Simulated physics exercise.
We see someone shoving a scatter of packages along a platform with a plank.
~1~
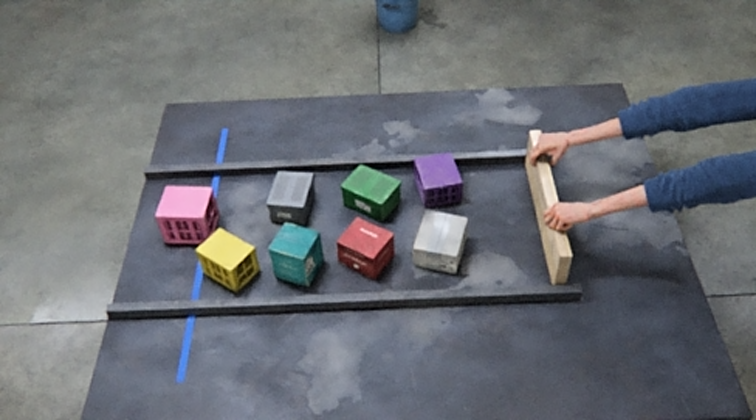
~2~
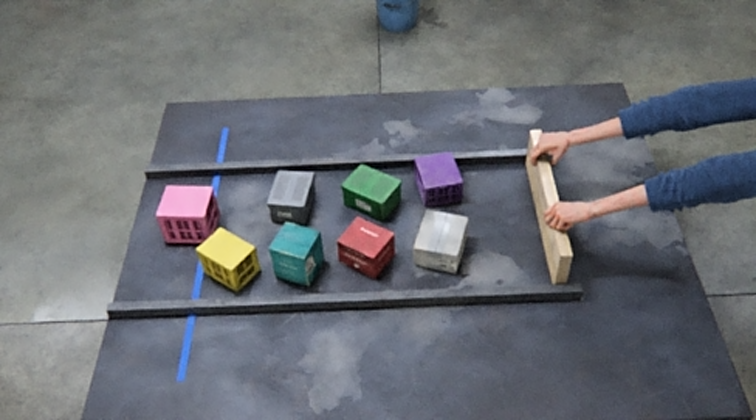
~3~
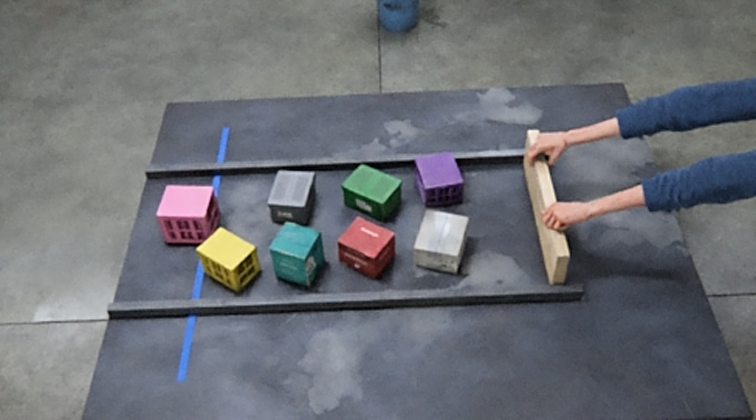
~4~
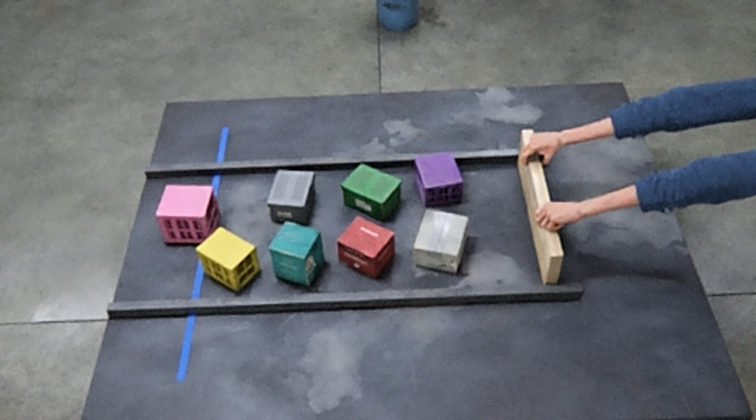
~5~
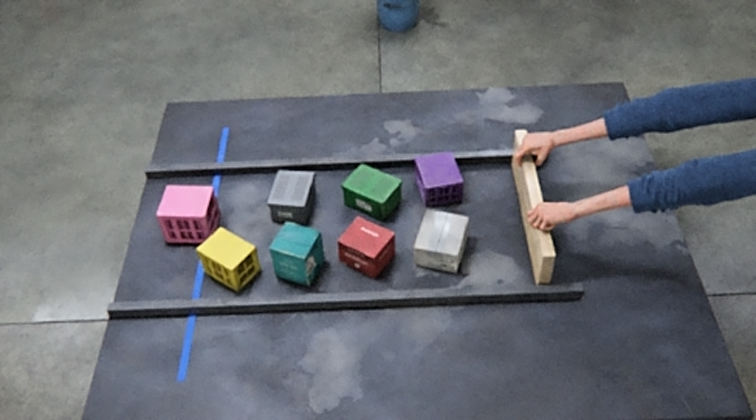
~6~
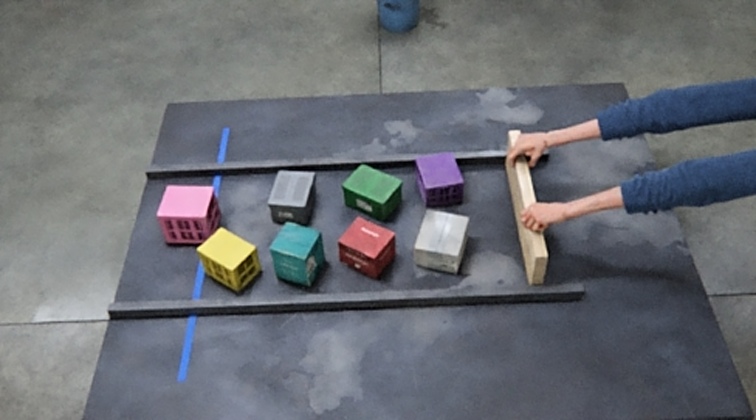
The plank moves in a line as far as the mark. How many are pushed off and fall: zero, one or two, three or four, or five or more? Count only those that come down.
In the end the number that fall off is three or four.
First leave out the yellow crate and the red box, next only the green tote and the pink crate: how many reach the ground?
First 2, then 2.
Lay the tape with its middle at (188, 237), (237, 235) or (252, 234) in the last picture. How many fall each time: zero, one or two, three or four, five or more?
For each place: Five or more; one to two; one to two.
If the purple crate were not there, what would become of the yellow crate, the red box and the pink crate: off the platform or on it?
The yellow crate drops off; the red box is kept; the pink crate tumbles off.
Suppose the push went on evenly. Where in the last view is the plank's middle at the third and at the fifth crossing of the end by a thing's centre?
At (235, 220) for the third, at (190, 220) for the fifth.
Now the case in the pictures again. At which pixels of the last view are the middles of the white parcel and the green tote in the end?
The white parcel stops around (179, 255); the green tote around (149, 220).
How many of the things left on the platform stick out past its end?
The number is 2.
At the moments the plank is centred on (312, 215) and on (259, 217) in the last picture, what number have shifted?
By then 8, and 8.
Early on, none off yet; pink crate at rest near (190, 215); yellow crate at rest near (230, 260); grey tote at rest near (293, 198).
A while later, none off yet; pink crate travelled about its own width near (160, 221); yellow crate travelled about its own width near (160, 259); grey tote travelled well along near (207, 207).
Finally, the number that fall off is three or four; lost, turquoise parcel, grey tote, yellow crate and pink crate.
